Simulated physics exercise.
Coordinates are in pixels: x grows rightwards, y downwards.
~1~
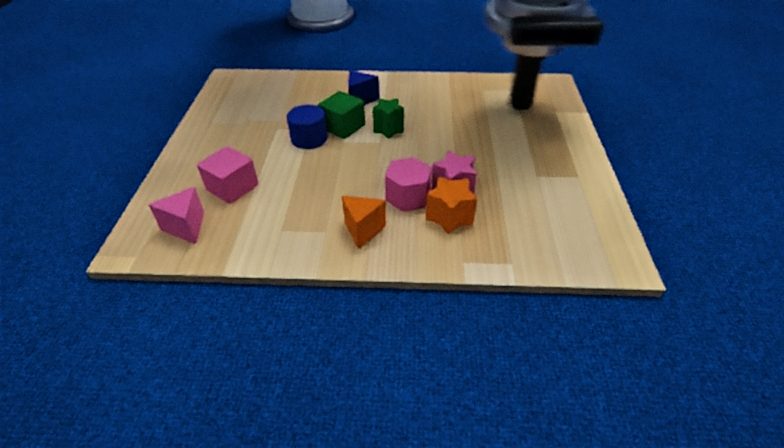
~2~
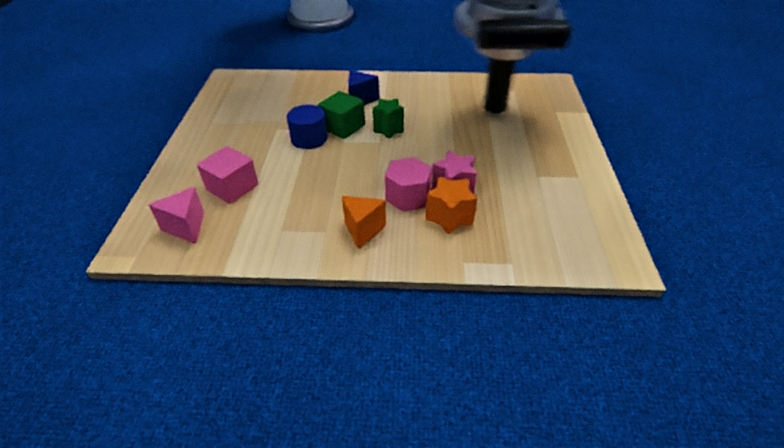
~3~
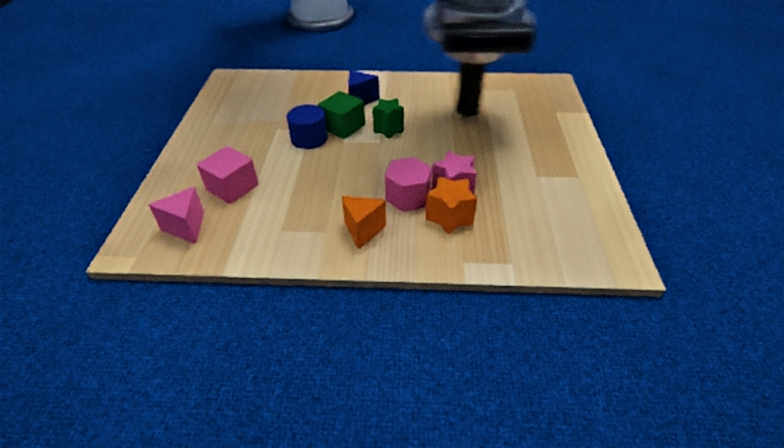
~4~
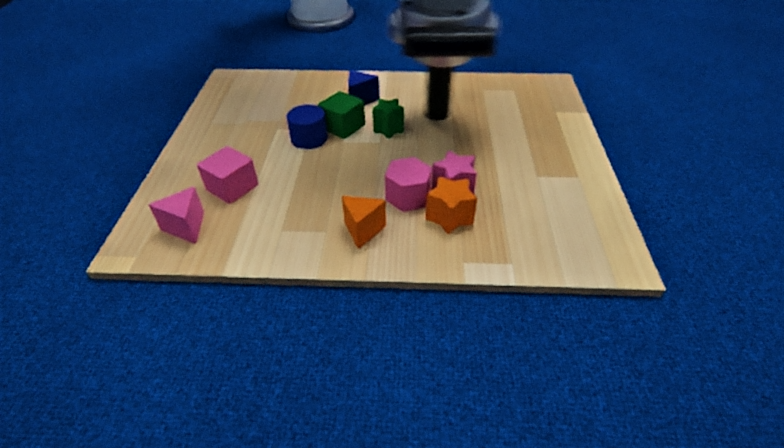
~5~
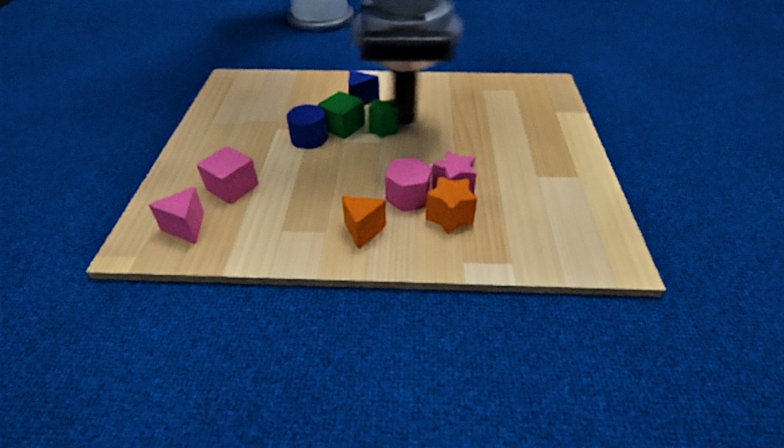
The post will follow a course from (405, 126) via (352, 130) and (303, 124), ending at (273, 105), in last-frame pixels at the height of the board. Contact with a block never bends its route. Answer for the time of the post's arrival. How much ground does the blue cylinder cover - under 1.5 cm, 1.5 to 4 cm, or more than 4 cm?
More than 4 cm.
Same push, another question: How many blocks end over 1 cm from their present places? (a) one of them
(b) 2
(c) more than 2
I'll go with c - more than 2.
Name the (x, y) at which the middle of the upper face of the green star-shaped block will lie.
It should be at about (271, 104).
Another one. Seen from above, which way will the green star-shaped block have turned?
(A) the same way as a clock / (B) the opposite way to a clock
The answer is B.
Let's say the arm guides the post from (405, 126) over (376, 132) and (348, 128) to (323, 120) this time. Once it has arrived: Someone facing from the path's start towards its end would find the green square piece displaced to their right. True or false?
Answer: True.
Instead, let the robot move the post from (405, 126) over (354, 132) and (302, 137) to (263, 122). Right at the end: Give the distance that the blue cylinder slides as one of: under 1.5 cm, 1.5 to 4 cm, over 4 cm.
Of the three bands, it's over 4 cm.
The first path, step by step. One third of the way, post (350, 122); blue cylinder (295, 116); green square piece (307, 94); green star-shaped block (324, 106), turned 10° clockwise.
Two thirds of the way, post (301, 116); blue cylinder (260, 123); green square piece (288, 87), turned 30° clockwise; green star-shaped block (277, 107), turned 20° anticlockwise.
At the end, post (271, 97); blue cylinder (260, 123); green square piece (267, 68), turned 55° clockwise; blue triangular block unmoved; green star-shaped block (271, 104), turned 45° anticlockwise.
